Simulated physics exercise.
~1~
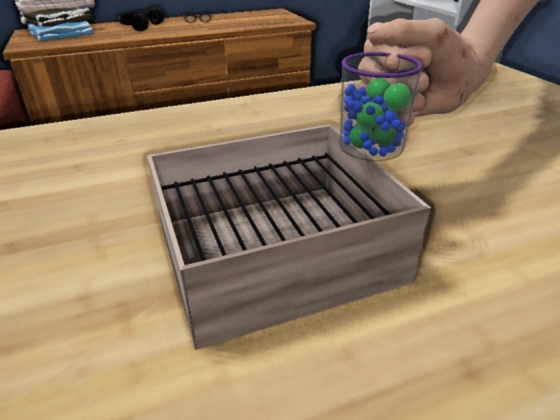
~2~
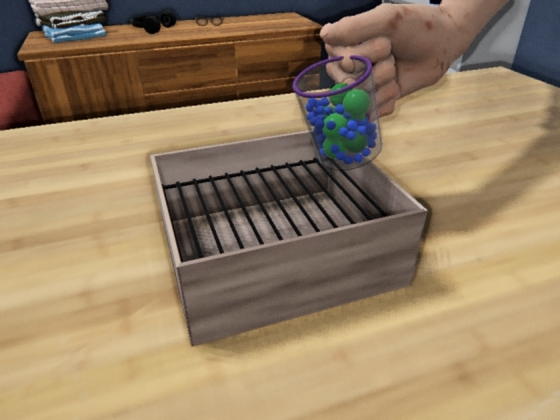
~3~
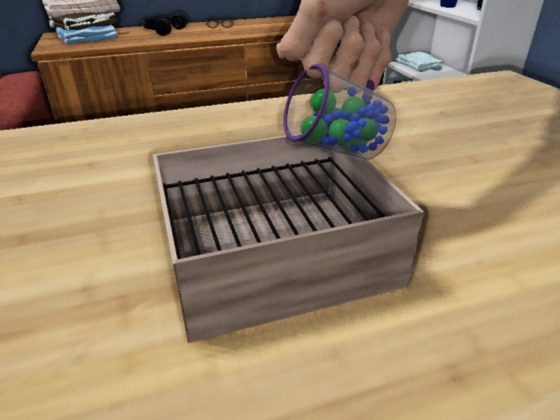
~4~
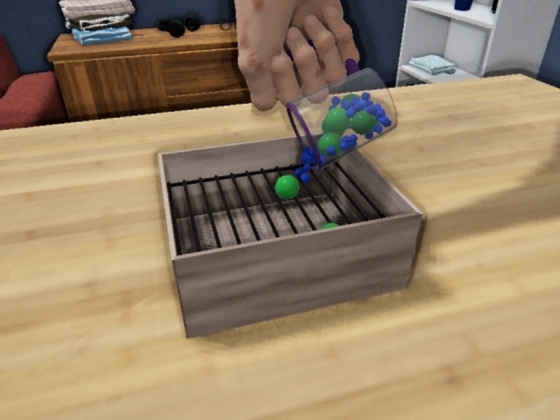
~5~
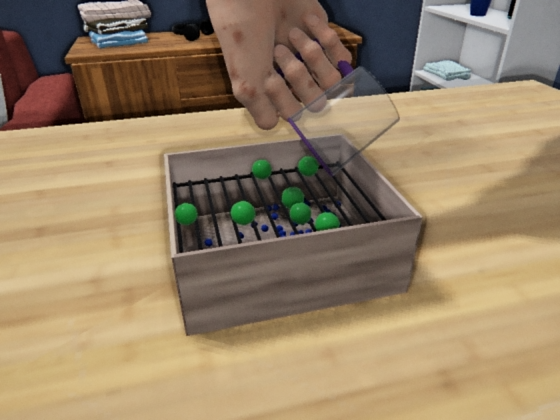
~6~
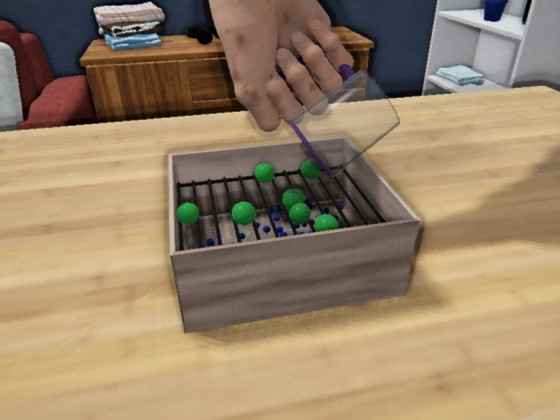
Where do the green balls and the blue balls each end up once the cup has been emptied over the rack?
The green balls are caught on top of the wires, and the small blue ones end up below the rack inside the box.
